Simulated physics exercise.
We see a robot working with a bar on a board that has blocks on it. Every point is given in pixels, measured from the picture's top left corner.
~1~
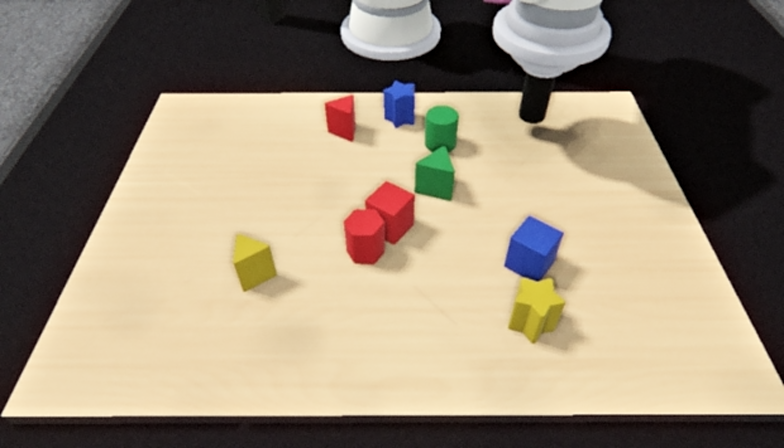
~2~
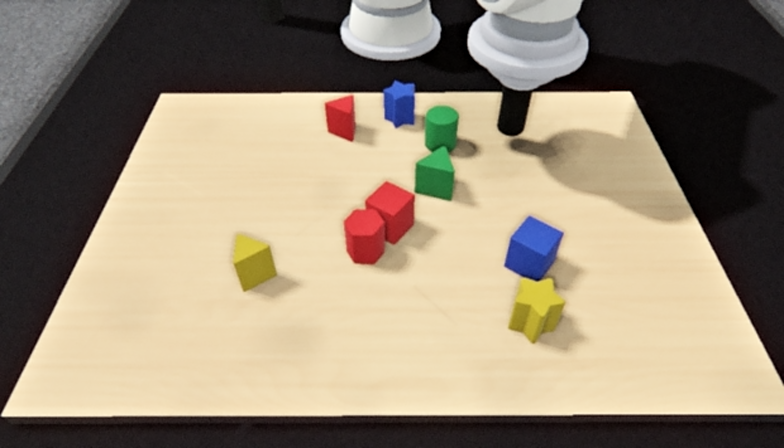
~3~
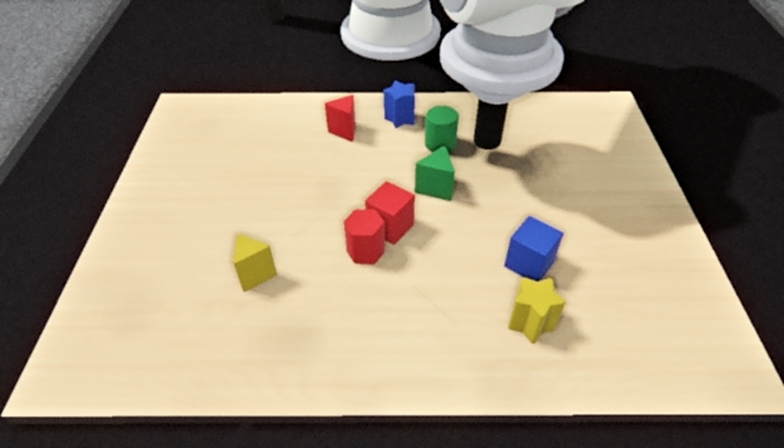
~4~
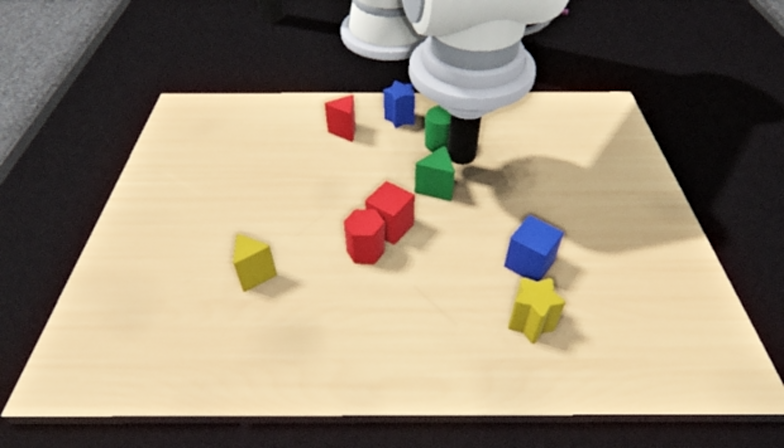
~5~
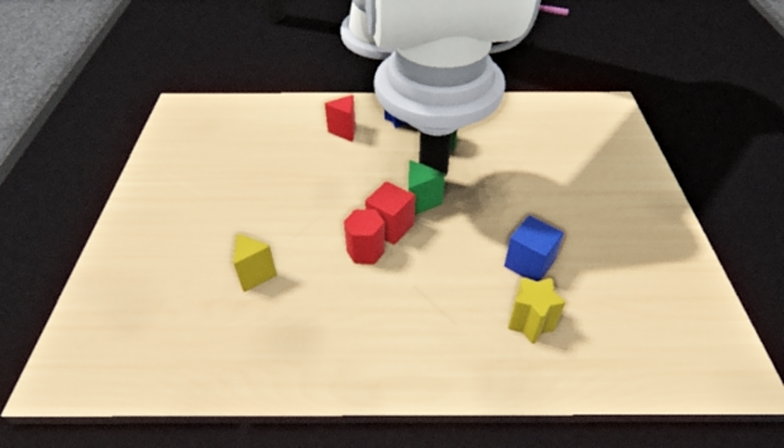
A white robot arm holding a short black bar reaches over a pale wooden board on a black surface, seen from a raised, fixed view. Red, green, blue and yellow blocks lie scattered, with a blue cube and yellow star at right and a yellow triangular block at left. The bar slides left and nearer, then nudges the green triangular block slightly toward the red cube.
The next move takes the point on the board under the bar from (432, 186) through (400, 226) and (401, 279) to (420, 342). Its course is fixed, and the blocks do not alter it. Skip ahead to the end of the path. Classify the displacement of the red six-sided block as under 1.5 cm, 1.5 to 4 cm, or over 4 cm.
It slides well over 4 cm.
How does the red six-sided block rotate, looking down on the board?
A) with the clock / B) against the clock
A.
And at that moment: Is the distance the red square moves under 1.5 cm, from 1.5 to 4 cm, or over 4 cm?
It is going to finish beyond 4 cm from where it is now.
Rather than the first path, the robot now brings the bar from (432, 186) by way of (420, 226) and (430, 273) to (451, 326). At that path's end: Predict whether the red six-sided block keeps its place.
It is moved off its spot.
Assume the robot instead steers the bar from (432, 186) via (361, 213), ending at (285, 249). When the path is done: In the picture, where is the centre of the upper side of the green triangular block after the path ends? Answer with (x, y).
The middle of its upper face should be somewhere near (403, 192).
What follows on the original path. One third of the way, bar (400, 213); red six-sided block (331, 240); red square (366, 225), turned 35° clockwise; green triangular block (399, 219), turned 20° anticlockwise.
Two thirds of the way, bar (402, 267); red six-sided block (314, 248), turned 25° clockwise; red square (353, 238), turned 50° clockwise; green triangular block (393, 278).
At the end, bar (421, 329); red six-sided block (314, 248), turned 25° clockwise; red square (353, 238), turned 50° clockwise; green triangular block (393, 336), turned 35° clockwise; green circle not moved.
